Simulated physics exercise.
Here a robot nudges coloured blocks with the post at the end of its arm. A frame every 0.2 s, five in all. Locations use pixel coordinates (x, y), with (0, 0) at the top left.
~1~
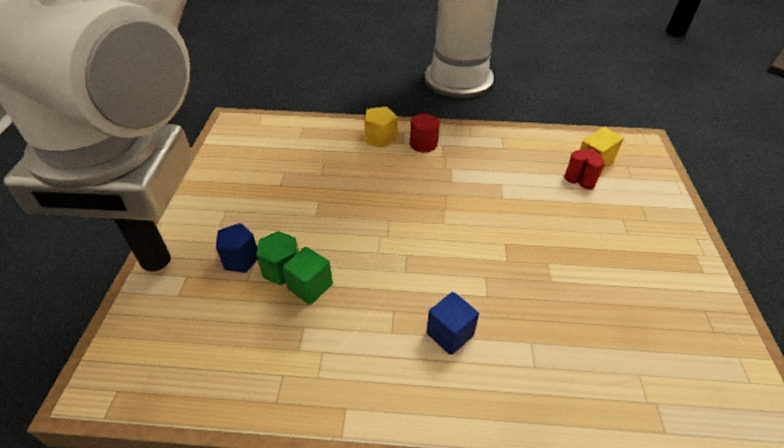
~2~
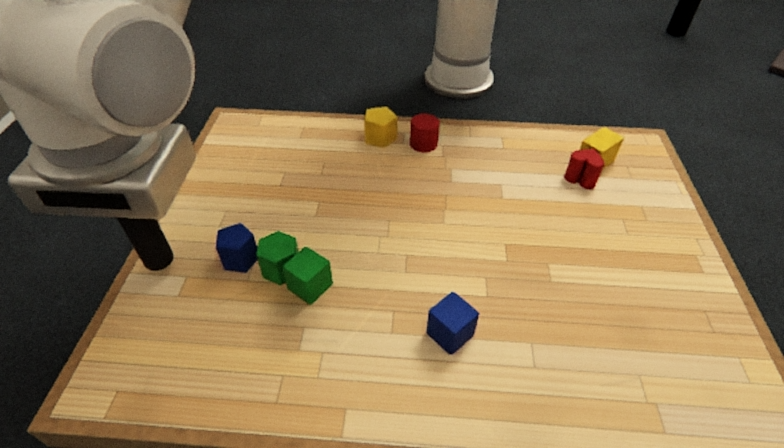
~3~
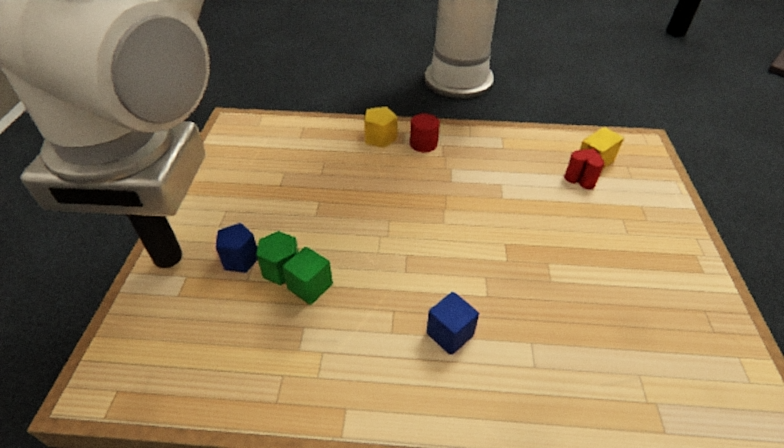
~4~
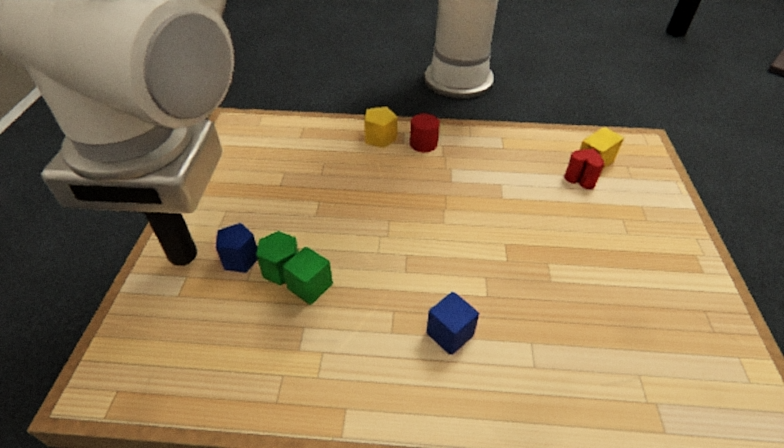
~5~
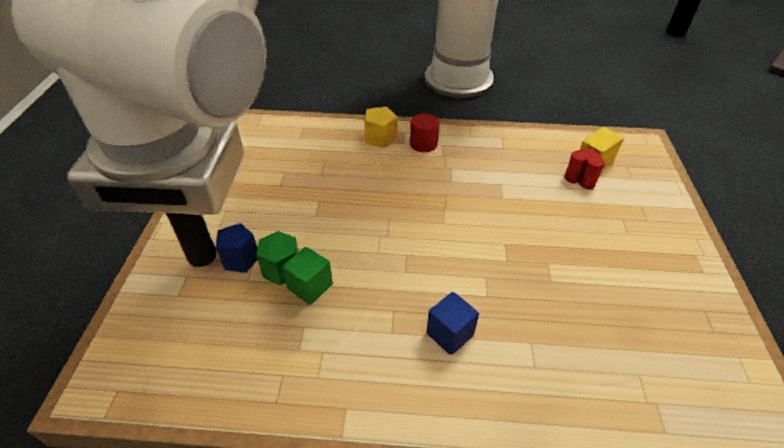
On a light wooden tabletop, coloured blocks sit scattered, with a robot arm's black post standing at the left edge. The arm moves slowly to the right, carrying the post toward a blue block beside two green ones until it is right next to it, while all the blocks stay still.
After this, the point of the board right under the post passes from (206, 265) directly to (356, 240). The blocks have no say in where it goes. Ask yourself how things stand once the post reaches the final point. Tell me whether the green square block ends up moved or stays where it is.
That block gets shifted.
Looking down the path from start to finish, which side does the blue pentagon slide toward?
Left.
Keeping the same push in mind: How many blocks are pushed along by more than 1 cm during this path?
Going by the path, three or more blocks will move.
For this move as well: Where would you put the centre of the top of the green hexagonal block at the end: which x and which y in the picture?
It will end up at (344, 243).
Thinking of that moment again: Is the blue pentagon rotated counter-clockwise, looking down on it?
Yes, it checks out.
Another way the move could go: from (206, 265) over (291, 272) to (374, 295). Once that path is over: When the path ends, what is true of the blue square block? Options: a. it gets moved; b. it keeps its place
I choose b.
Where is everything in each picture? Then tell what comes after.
In the first frame, lower end of the post (157, 262), tops of blocks, blue pentagon (233, 236), green hexagonal block (276, 246), green square block (306, 263).
In the second frame, post (160, 261), blocks as before.
In the third frame, post (169, 259), blocks as before.
In the fourth frame, post (184, 256), blocks as before.
In the fifth frame, post (203, 257), blue pentagon (233, 236), green hexagonal block (276, 246), green square block (306, 263).
What follows on the original path. One third of the way, post (257, 248); blue pentagon (281, 221), turned 30° anticlockwise; green hexagonal block (304, 241), turned 60° clockwise; green square block (314, 270).
Two thirds of the way, post (308, 240); blue pentagon (326, 206), turned 65° anticlockwise; green hexagonal block (328, 242), turned 90° clockwise; green square block (318, 273), turned 35° clockwise.
At the end, post (356, 233); blue pentagon (339, 198), turned 90° anticlockwise; green hexagonal block (344, 243), turned 140° clockwise; green square block (319, 274), turned 35° clockwise.
